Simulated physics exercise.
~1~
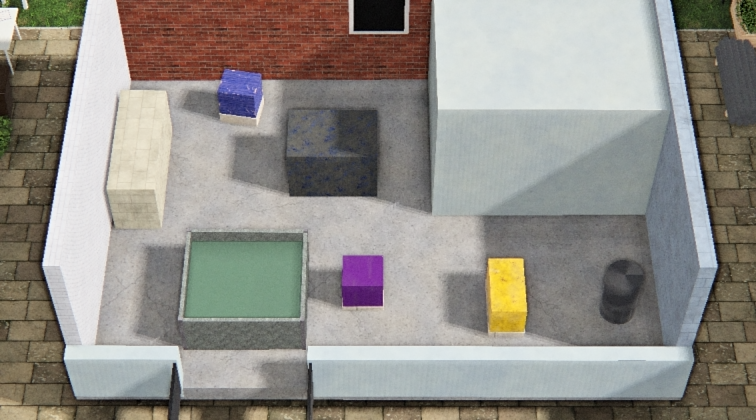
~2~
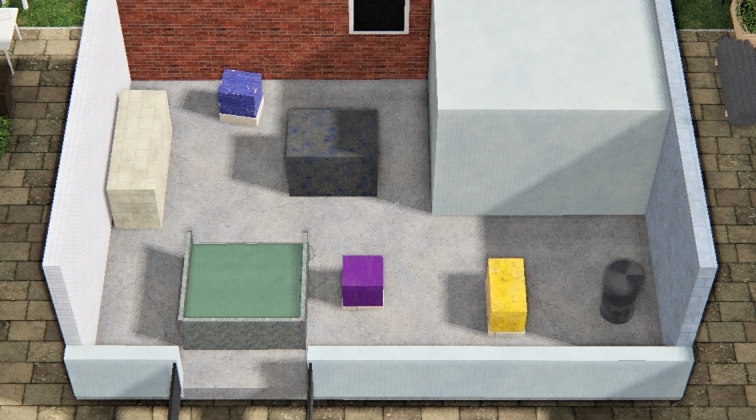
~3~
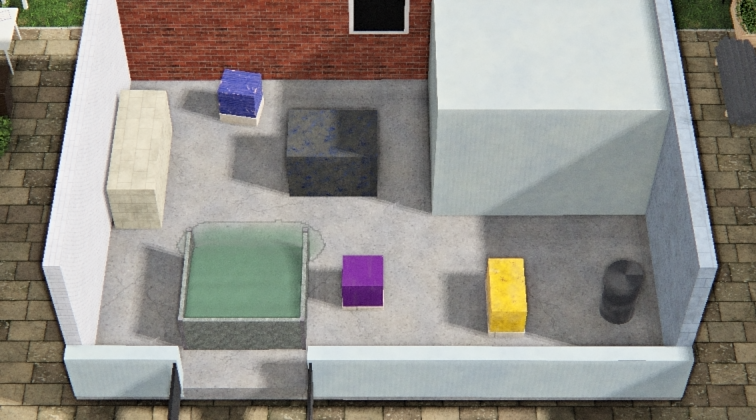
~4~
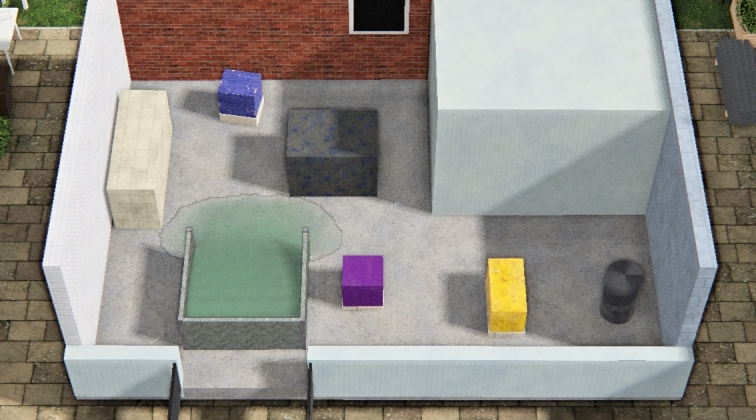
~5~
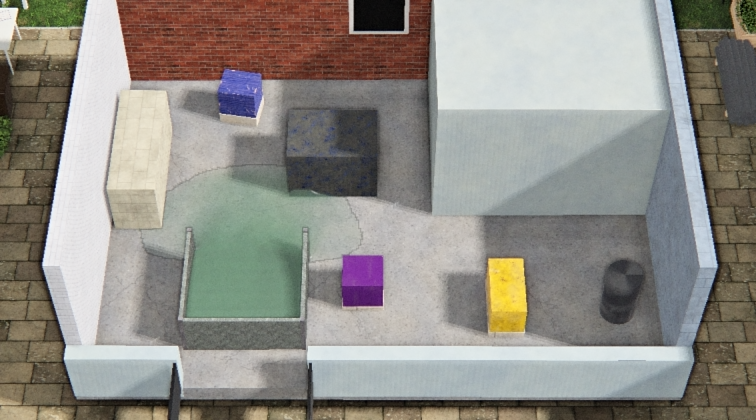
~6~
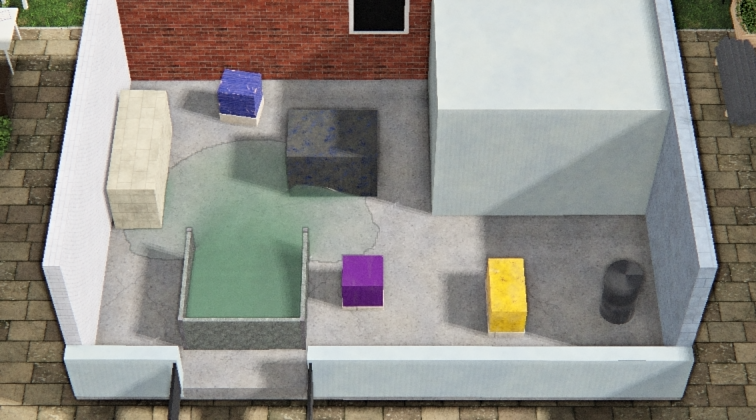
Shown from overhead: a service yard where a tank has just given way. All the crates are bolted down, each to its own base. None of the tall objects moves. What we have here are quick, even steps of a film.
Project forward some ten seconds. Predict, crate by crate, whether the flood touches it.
The blue crate gets touched by the water; the yellow crate never gets touched by the water; the purple crate gets touched by the water.
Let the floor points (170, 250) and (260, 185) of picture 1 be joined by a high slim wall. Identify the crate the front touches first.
That is the one in blue.
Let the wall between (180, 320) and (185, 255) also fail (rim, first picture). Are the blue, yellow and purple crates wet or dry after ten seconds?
I'd say the blue crate stays clear, while the yellow crate stays clear and the purple crate stays clear.
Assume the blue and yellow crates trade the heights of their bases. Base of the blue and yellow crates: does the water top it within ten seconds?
I reckon the blue crate is inundated but the yellow crate is left unharmed.
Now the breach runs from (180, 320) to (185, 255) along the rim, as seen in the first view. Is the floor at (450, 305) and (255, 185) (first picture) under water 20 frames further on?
First spot unflooded, second spot swamped.
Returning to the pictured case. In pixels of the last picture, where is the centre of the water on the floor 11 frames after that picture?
Somewhere near (249, 193).
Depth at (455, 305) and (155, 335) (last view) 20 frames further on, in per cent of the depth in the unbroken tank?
I reckon it's around 4 and then 0 in a hundred.
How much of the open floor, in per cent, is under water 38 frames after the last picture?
Close to 80 %.
A moment on, water covers 25 % of the floor; the blue crate water round its plinth, the yellow crate not reached, the purple crate not reached.
Next, water covers 40 % of the floor; the blue crate water round its plinth, the yellow crate not reached, the purple crate not reached.
Then, water covers 55 % of the floor; the blue crate water round its plinth, the yellow crate water round its plinth, the purple crate water round its plinth.
Later, water covers 80 % of the floor; the blue crate water round its plinth, the yellow crate water round its plinth, the purple crate water round its plinth.
In the end, water covers 90 % of the floor; the blue crate was topped, the yellow crate stayed above the water, the purple crate was topped.
